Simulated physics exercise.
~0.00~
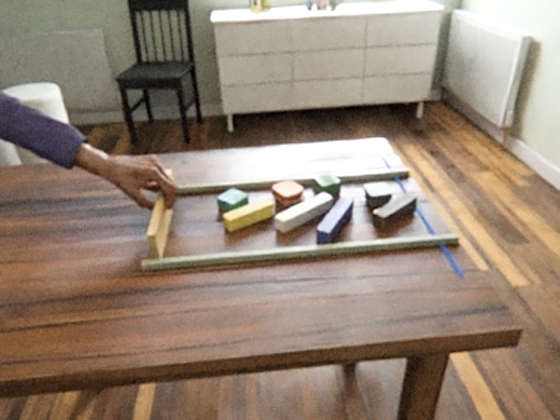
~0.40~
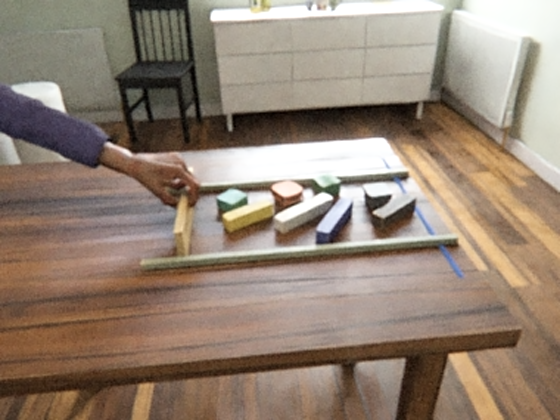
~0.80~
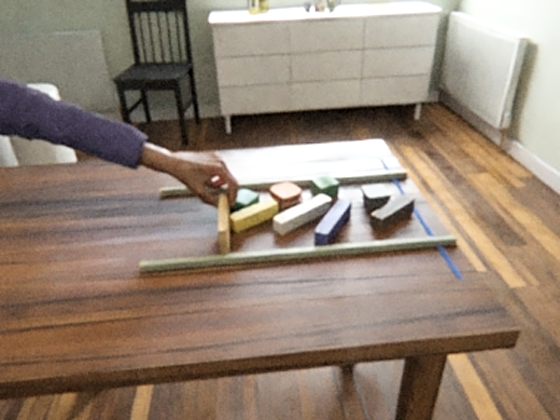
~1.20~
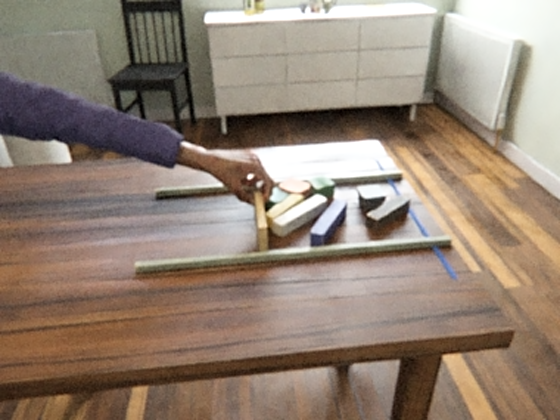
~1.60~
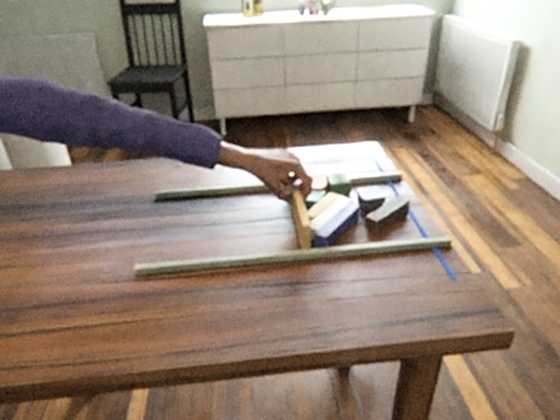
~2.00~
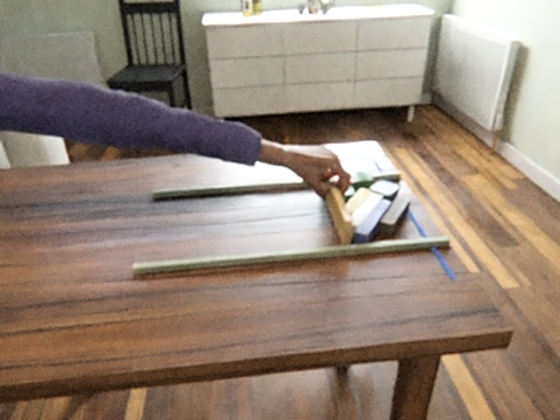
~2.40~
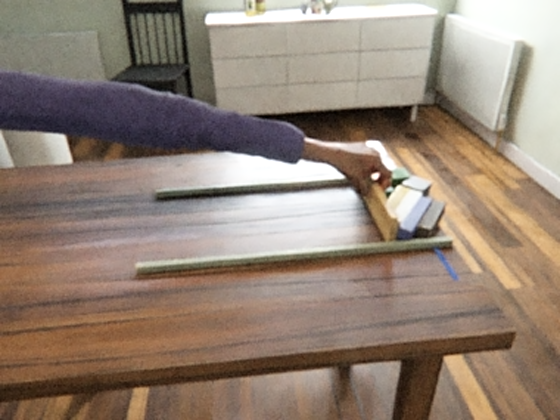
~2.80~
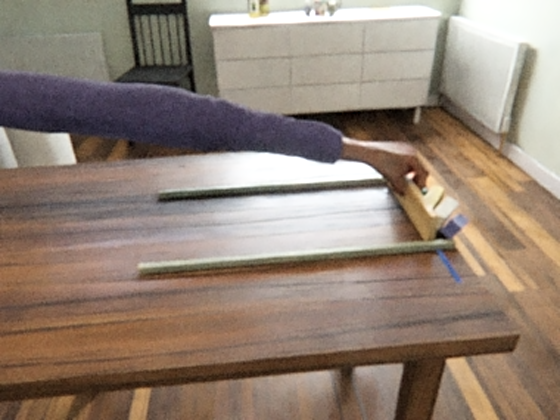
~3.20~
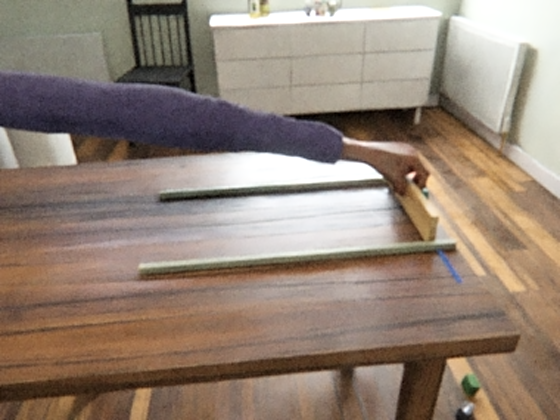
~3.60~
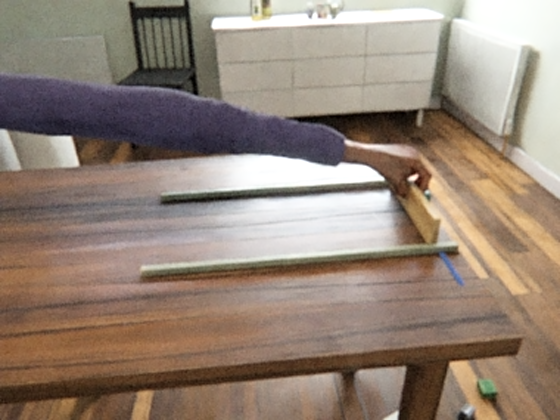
A hand in a purple sleeve holds a small wooden board upright between two pale green rails on a brown table, seen from slightly above by a gently swaying camera. To its right lie green, reddish, yellow, white, blue and dark blocks, with blue tape near the table's right end. The hand slides the board right, gathering first the yellow bar, then the white and blue ones, into a tight cluster. The pile crosses the tape and tips over the edge. The board stops there, still upright, the tabletop between the rails cleared, and a green block lies on the floor below.
